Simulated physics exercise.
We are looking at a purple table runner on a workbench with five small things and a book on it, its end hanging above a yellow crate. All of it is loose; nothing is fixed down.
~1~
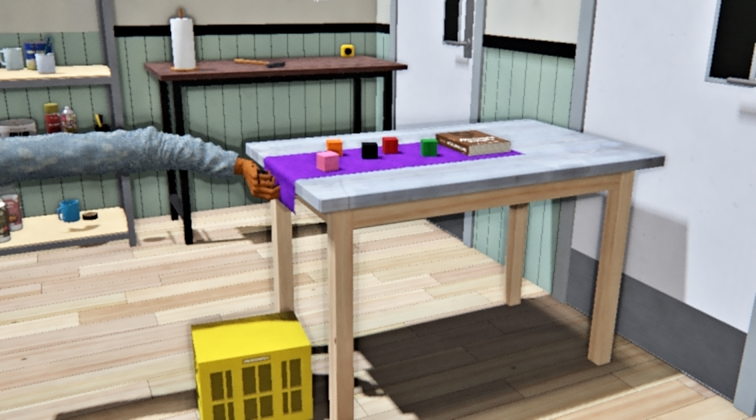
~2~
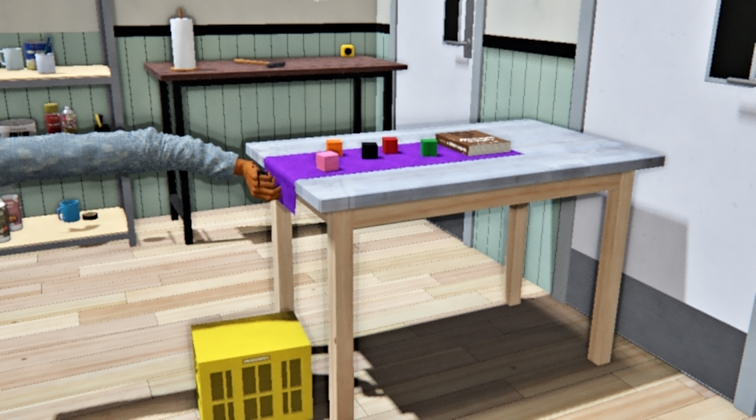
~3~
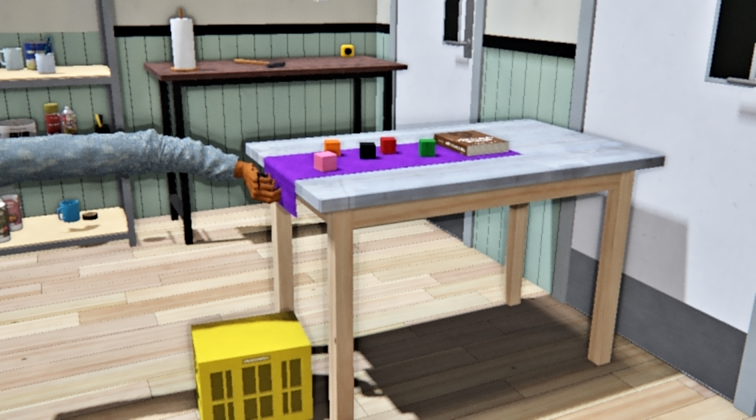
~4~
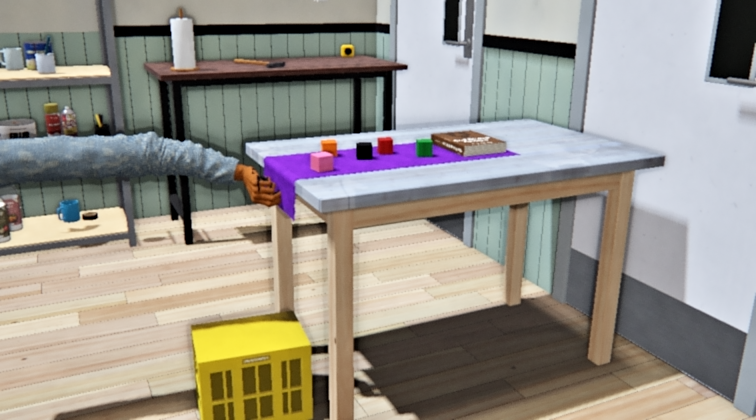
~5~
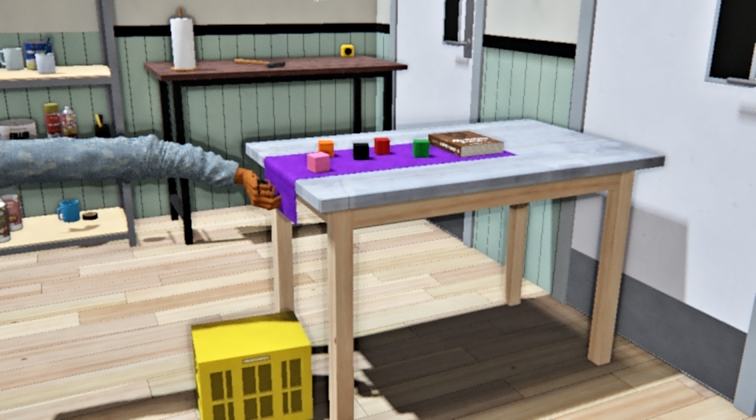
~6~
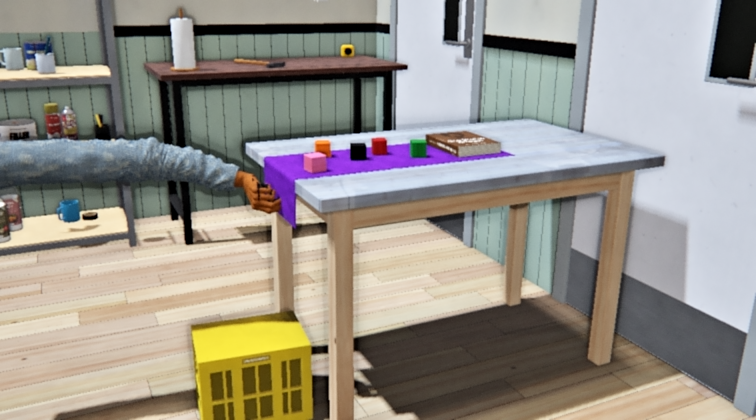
In this clip, a hand at the left end of a table holds the edge of a purple runner and slowly draws it down a little, and the five small colored cubes and the book on it shift slightly left together.
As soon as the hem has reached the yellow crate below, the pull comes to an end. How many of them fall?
Four.
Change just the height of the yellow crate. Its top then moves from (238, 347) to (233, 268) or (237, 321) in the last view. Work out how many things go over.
1 and 3.
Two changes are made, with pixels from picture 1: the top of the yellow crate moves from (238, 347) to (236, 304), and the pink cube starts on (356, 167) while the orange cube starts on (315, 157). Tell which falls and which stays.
In the end the pink cube is no longer on top and the orange cube is no longer on top.
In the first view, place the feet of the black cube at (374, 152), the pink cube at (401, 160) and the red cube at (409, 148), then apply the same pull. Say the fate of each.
Black cube lost, pink cube lost, red cube safe.
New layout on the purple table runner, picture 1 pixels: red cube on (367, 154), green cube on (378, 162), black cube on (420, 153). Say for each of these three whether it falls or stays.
I'd say the red cube takes a fall, the green cube takes a fall, and the black cube hangs on.
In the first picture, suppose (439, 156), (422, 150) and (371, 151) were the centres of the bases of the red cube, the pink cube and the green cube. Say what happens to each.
The red cube ends up on top still, the pink cube ends up on top still, the green cube ends up off the top.
A little later, hem near (280, 270); pink cube and orange cube gone.
Next, hem near (280, 313); pink cube, orange cube and black cube gone.
When it is over, hem on the crate; pink cube, orange cube, black cube and red cube gone. It carries off four.
